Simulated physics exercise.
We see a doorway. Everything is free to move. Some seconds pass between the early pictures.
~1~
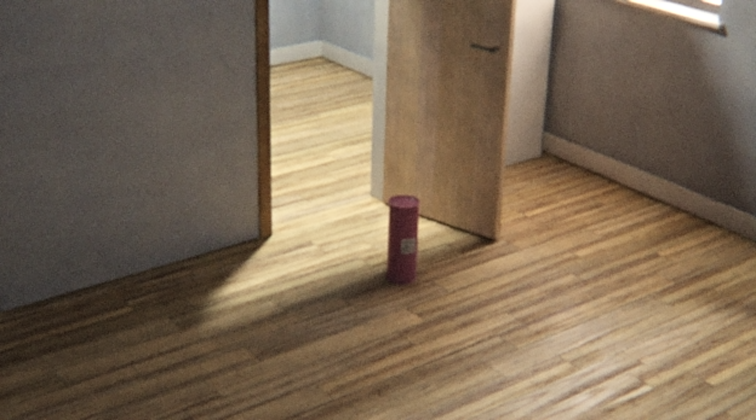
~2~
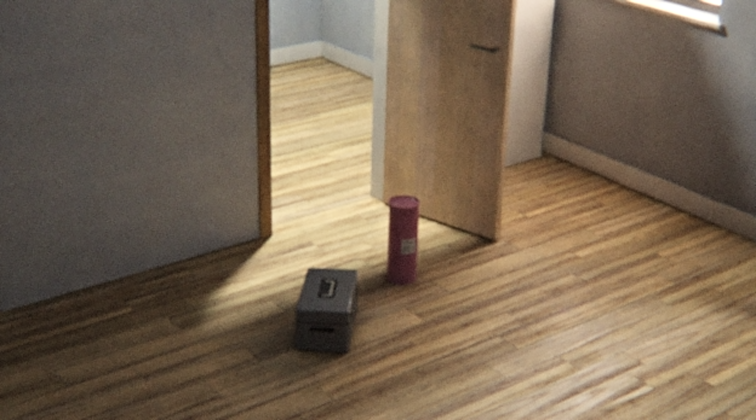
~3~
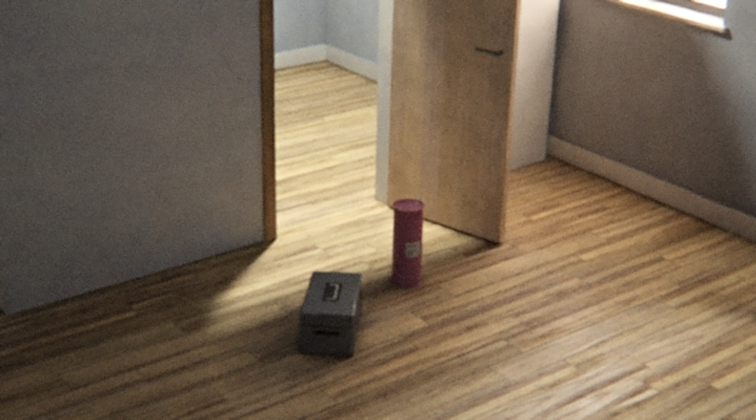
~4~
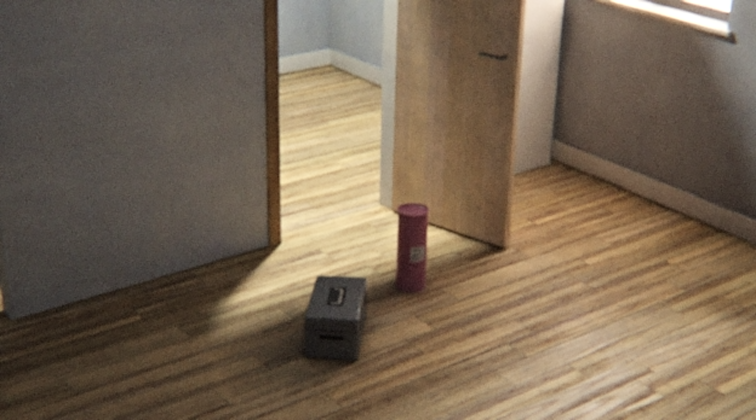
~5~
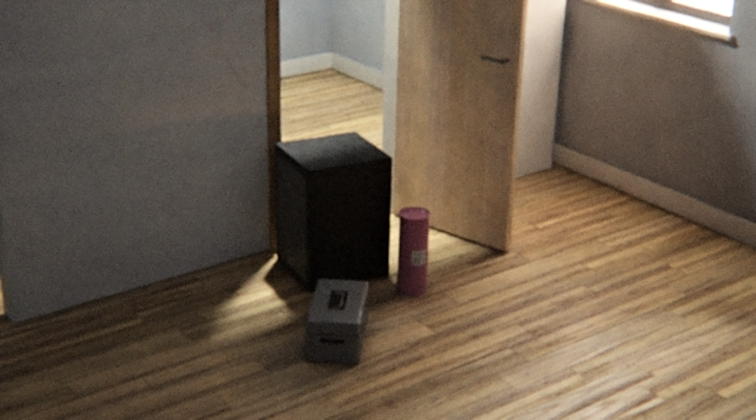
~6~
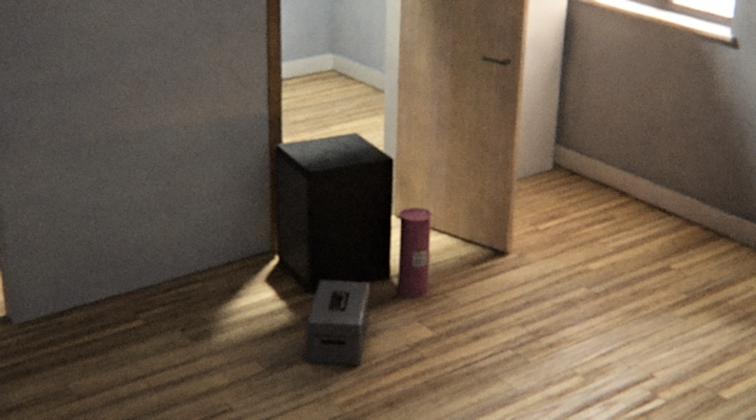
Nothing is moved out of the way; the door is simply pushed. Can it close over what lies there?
The door jams.
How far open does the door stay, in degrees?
About 50°.
Then, 0.40 s past the last view, open by 96°.
Then, 0.80 s past the last view, open by 79°.
Then, 1.00 s past the last view, open by 69°.
Then, 1.30 s past the last view, open by 54°.
Finally, open by 50°; all 3 still in place. Final places as the last picture's camera would see them, black appliance near (333, 211).
